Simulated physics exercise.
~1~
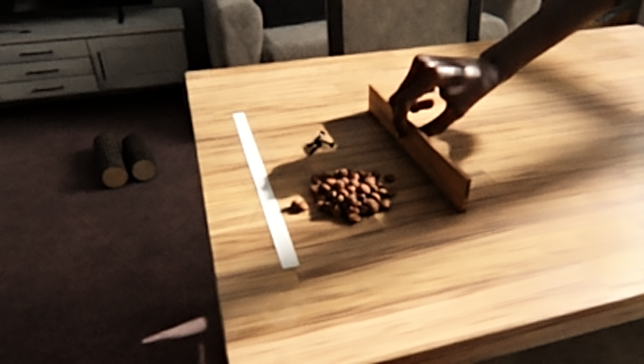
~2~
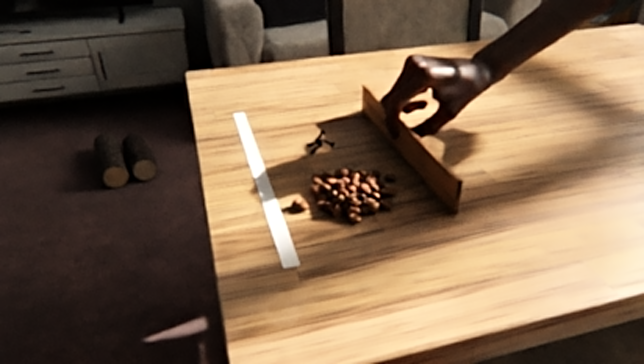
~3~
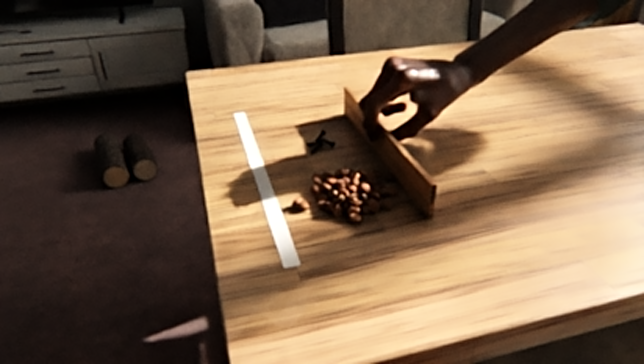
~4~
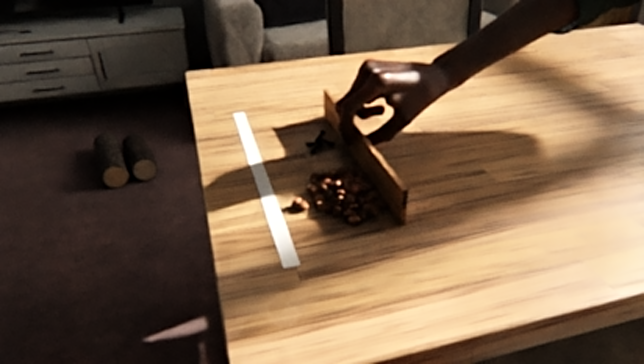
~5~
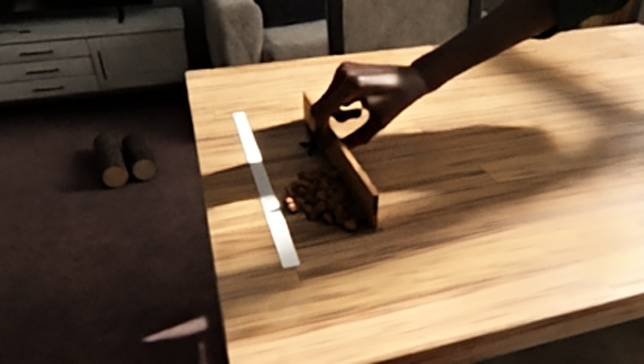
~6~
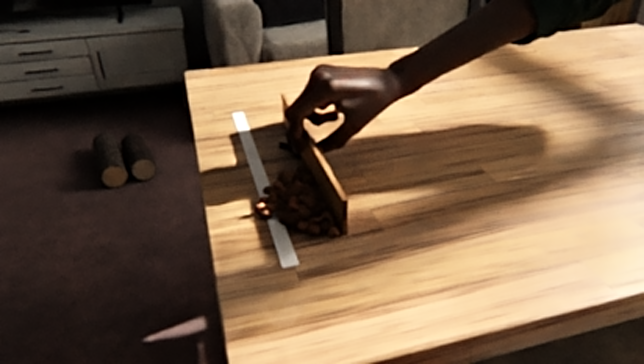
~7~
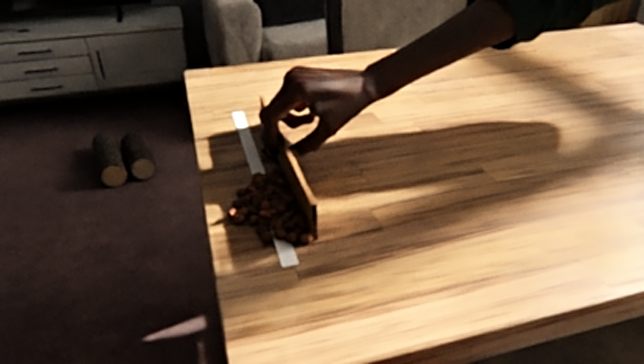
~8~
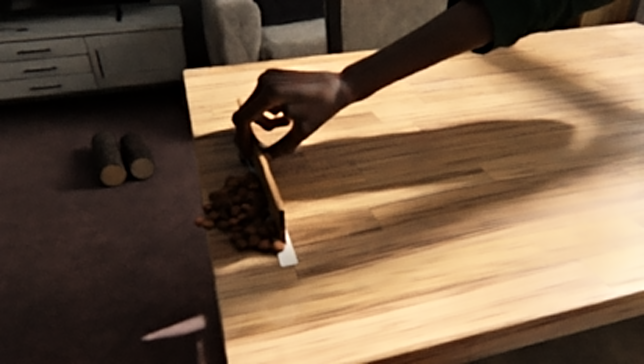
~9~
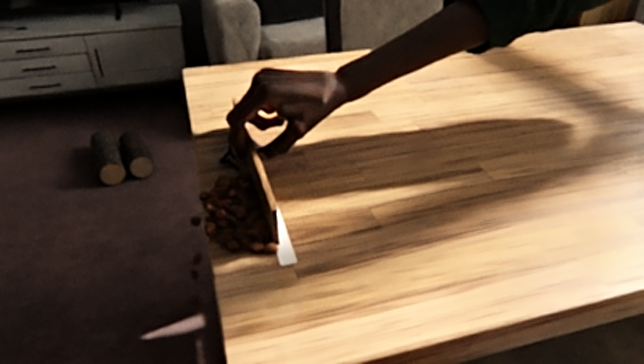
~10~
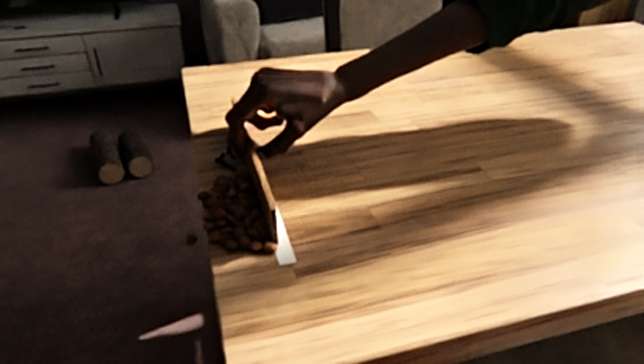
A hand slid an upright strip of wood left across a wooden table, pushing a pile of small brown bits and a smaller dark batch over the white tape, then stopped there as a few brown bits dropped off the edge.
